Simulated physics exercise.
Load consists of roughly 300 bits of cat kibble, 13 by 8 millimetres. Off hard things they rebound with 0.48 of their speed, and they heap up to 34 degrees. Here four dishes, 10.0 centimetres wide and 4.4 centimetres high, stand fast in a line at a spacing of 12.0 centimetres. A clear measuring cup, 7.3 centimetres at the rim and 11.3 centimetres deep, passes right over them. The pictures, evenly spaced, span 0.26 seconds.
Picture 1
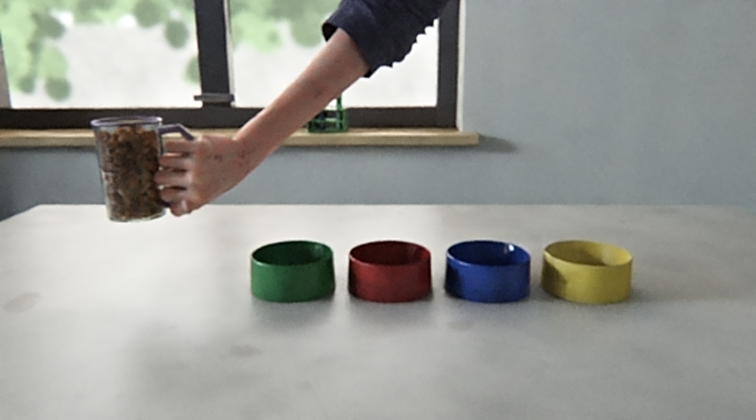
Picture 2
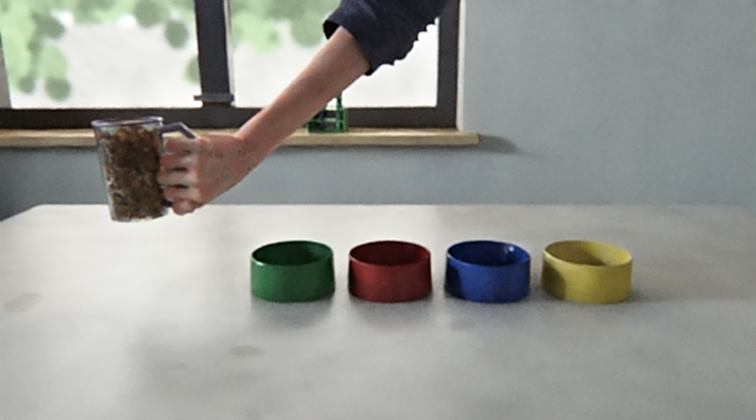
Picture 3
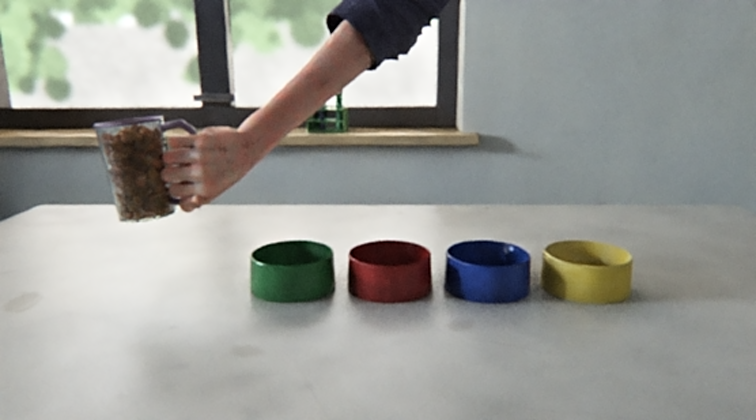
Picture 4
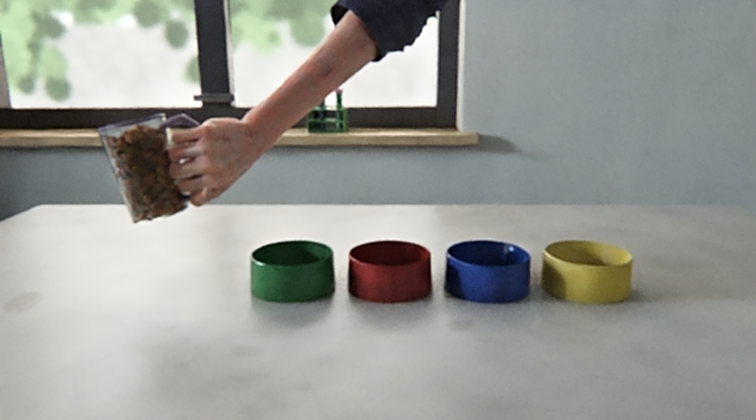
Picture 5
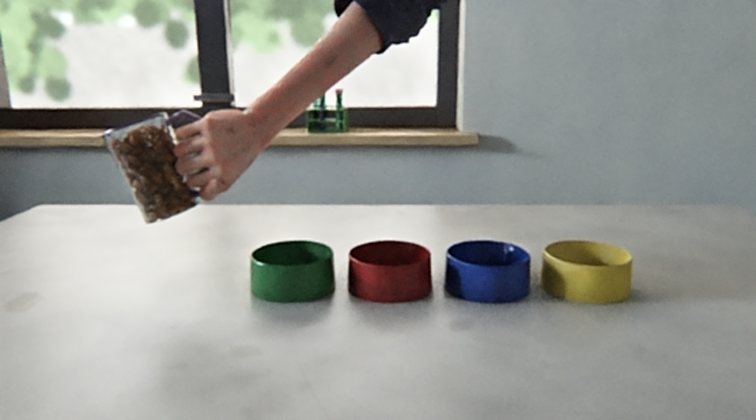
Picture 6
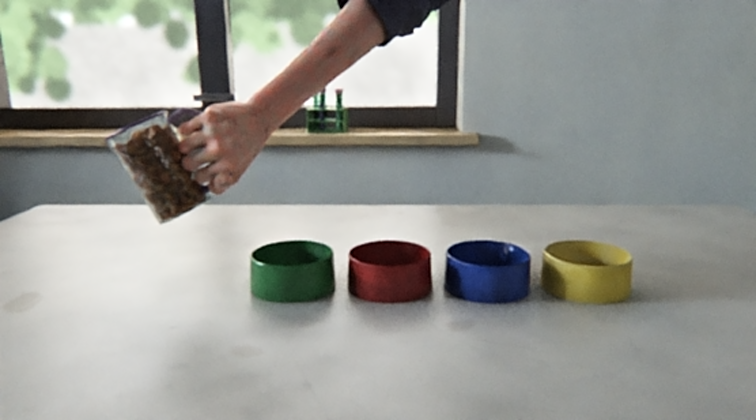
On a pale table by a window, a hand held a clear cup of brown pieces left of the green, red, blue and yellow dishes, gradually tilting it leftward while shifting it slightly right.
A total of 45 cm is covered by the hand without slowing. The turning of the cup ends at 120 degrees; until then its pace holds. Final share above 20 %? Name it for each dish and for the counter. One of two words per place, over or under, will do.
Red dish - under, blue dish - under, green dish - over, yellow dish - under, counter - over.
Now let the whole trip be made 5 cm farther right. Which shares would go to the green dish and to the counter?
Then I'd expect green at 70 and the counter at 20.
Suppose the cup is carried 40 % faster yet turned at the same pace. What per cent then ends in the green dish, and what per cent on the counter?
The shares would then be green 60 and counter 20.
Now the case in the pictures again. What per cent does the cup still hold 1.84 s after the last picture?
Some 0 per cent.
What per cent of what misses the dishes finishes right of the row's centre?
About 0 %.
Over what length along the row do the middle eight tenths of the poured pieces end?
That stretch measures near 14 centimetres.
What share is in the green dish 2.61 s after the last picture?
Around 45 in a hundred by then.
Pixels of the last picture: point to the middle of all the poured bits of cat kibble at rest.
Near (250, 278).
Then, 1.11 s after the last picture, tilt 120 degrees; cup holds 20 %, green 25 %.
Then, 1.84 s after the last picture, tilt 120 degrees; cup holds 0 %, green 45 %.
Then, 2.61 s after the last picture, tilt 120 degrees; cup holds 0 %, green 45 %.
In the end, red 0 %, blue 0 %, green 45 %, yellow 0 %, counter 55 %.
